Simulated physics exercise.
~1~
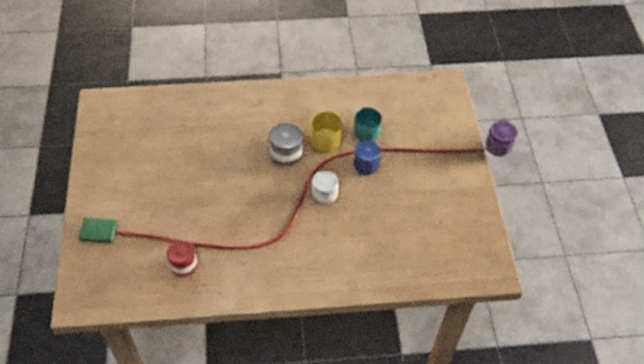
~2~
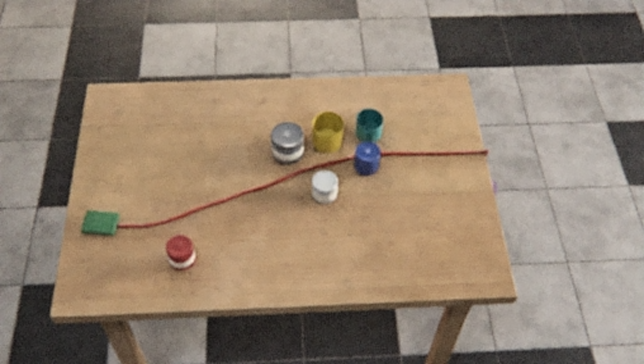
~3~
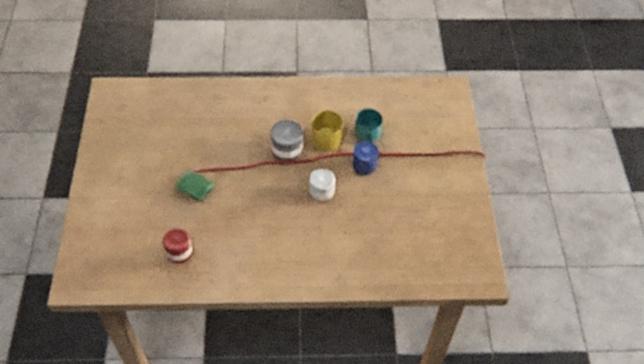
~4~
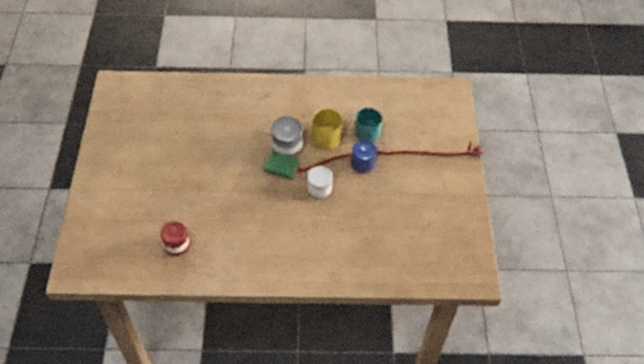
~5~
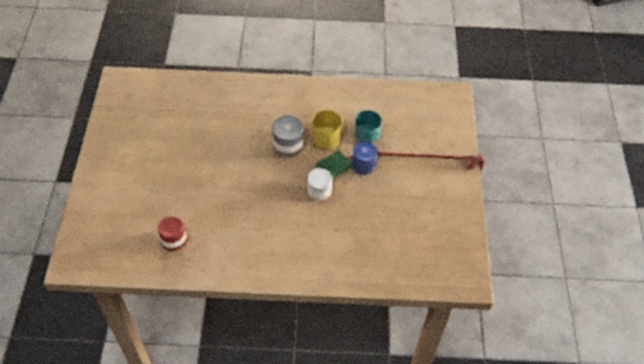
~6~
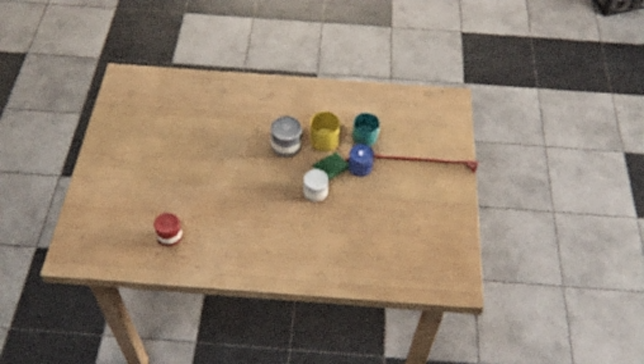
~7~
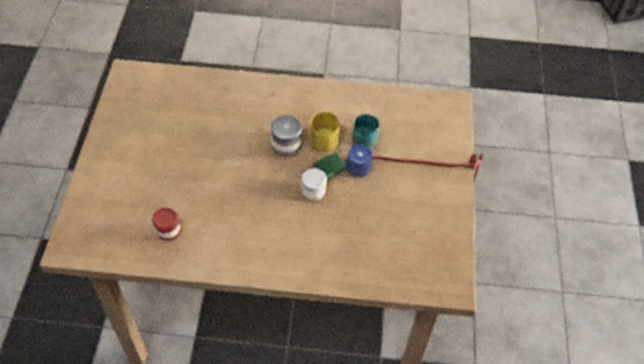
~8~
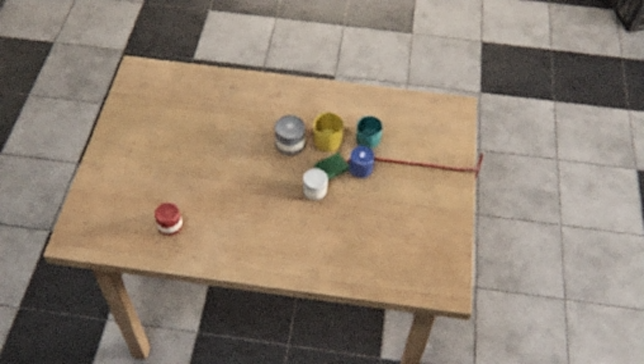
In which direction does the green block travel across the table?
The green block slides to the right, toward the blue tub.
